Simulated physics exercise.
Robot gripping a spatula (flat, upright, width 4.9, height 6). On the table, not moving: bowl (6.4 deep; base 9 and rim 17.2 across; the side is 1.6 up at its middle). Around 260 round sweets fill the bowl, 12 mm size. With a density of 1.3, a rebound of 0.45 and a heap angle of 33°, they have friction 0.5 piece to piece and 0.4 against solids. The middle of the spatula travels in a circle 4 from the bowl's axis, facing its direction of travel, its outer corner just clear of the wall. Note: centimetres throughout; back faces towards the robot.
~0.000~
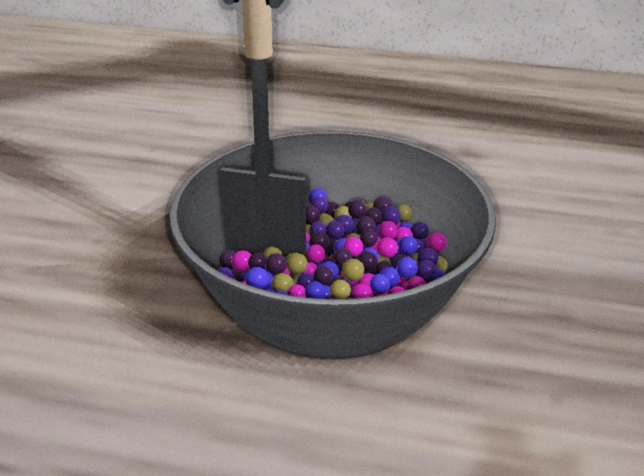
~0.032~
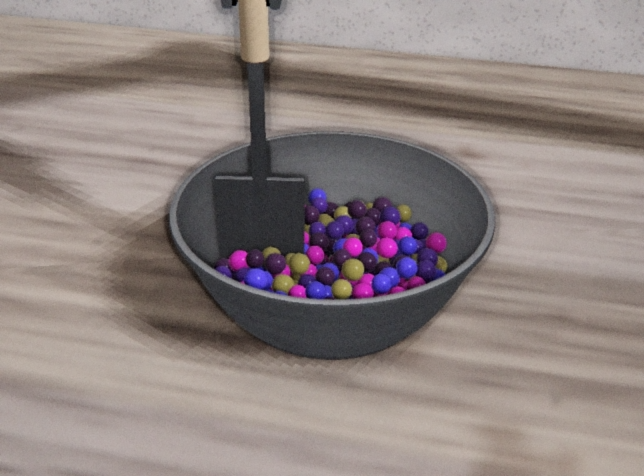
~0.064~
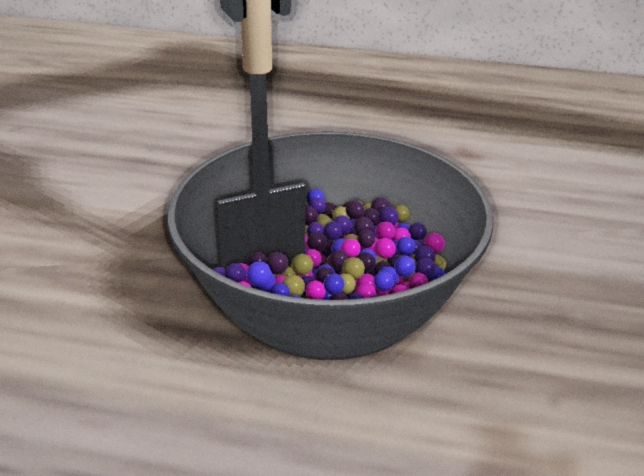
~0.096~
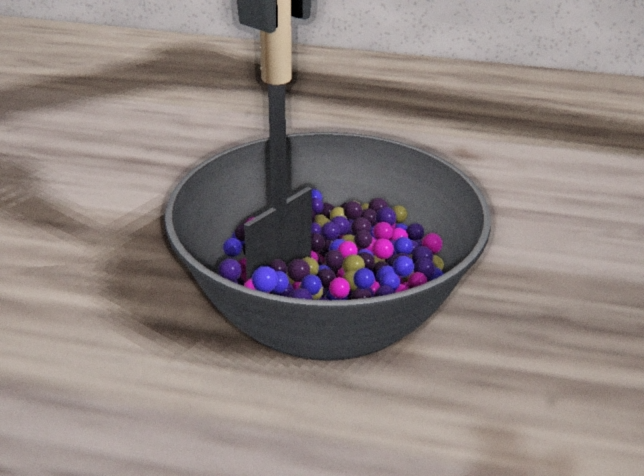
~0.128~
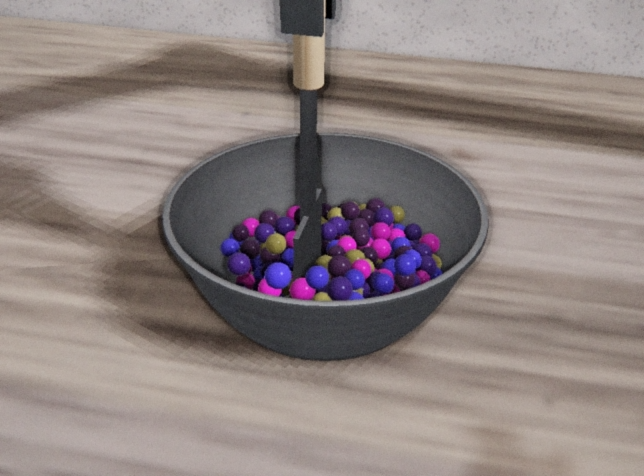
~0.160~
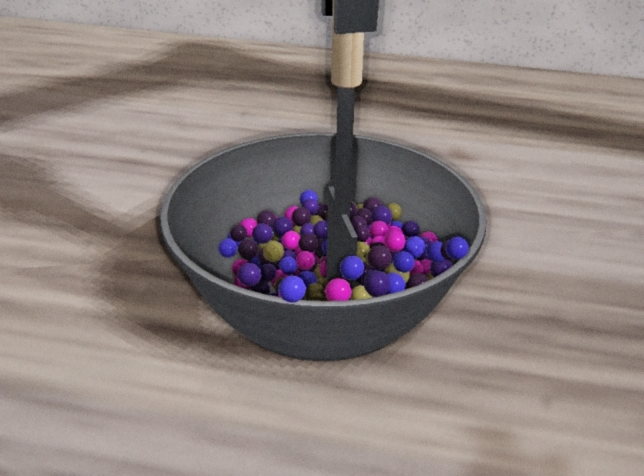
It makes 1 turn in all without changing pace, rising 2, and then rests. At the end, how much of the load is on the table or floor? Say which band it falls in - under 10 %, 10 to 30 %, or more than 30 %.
It falls between 10 and 30 %.
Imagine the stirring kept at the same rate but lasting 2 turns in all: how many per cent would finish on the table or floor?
I'd expect some 25 per cent.
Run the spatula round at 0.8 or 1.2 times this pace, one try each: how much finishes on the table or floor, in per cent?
I'd expect near 10 per cent, then near 20 per cent.
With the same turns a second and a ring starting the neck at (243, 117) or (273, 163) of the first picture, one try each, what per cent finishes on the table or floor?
Close to 0 and 15 in a hundred.
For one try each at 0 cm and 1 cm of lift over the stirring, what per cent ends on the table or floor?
Near 25 in a hundred, then 25 in a hundred.
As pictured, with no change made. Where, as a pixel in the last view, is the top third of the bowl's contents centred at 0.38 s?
Near (287, 200).
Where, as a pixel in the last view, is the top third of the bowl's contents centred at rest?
Roughly at pixel (295, 245).
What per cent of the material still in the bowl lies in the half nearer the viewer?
Near 45 per cent of what stays in the bowl.
By 0.27 s, 207° round, highest piece 10 above the table; 236 in the bowl, 1 on the table or floor, 18 in flight or on the tool.
By 0.38 s, 298° round, highest piece 9 above the table; 222 in the bowl, 19 on the table or floor, 14 in flight or on the tool.
By 0.63 s, 0° round, highest piece 5 above the table; 212 in the bowl, 43 on the table or floor.
By 1.33 s, 0° round, highest piece 5 above the table; 212 in the bowl, 43 on the table or floor.
Final count, 212 in the bowl, 43 on the table or floor. That is 17 % on the table or floor.
